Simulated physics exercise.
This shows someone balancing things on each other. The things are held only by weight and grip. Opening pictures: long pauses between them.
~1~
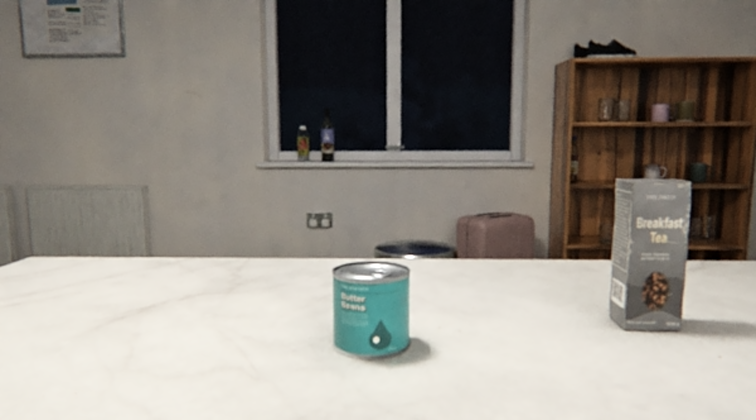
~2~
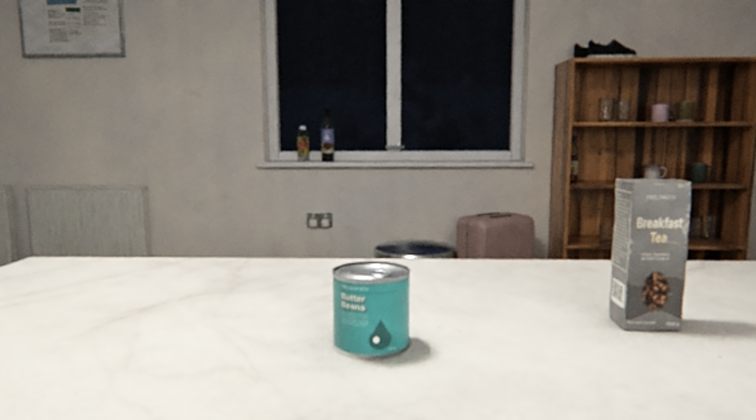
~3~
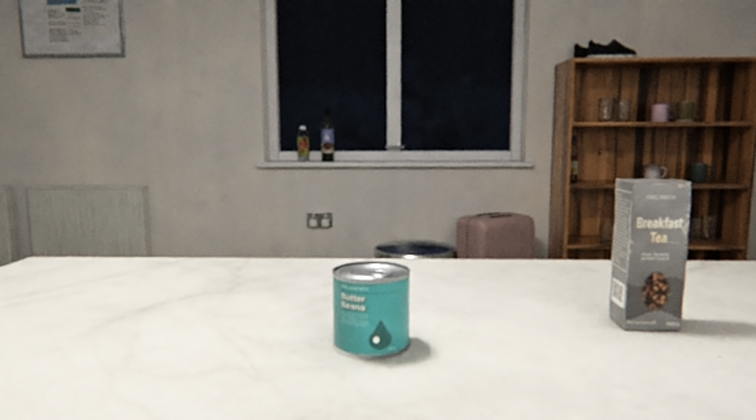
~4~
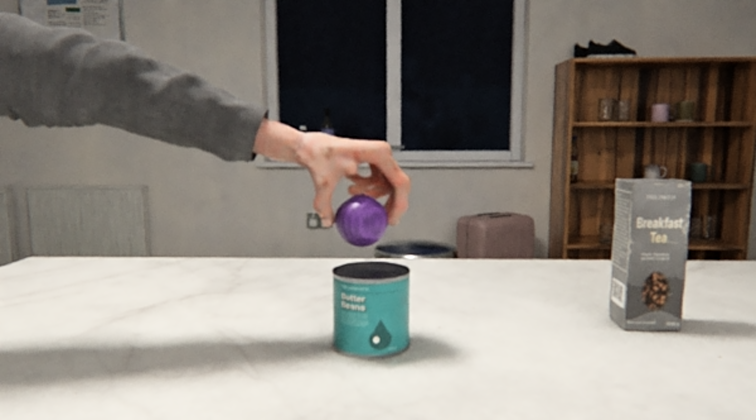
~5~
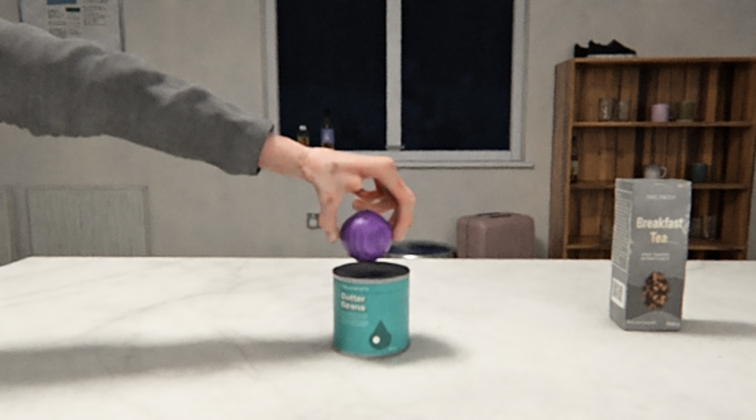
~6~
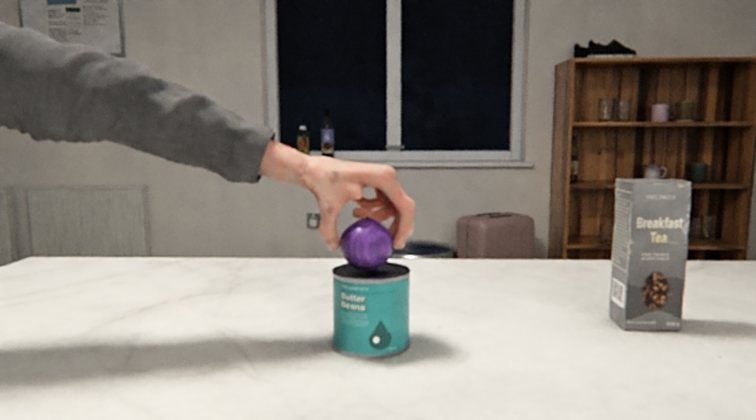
In this clip, a teal can of butter beans stands on a white table left of a grey tea carton, then a hand reaches in from the left and lowers a purple onion onto the can's top, keeping hold of it.
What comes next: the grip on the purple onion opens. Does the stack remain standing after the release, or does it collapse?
So the pile survives that.
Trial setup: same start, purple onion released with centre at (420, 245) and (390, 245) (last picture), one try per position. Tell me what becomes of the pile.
On the first release the pile caves in, while on the second it stays intact.
Then, 1.00 s later than the last frame, all is still.
Then, 2.00 s later than the last frame, purple onion resting near (367, 245).
When it is over, all 3 as before. End places, in pixels of the last picture, purple onion near (367, 245). The pile holds.
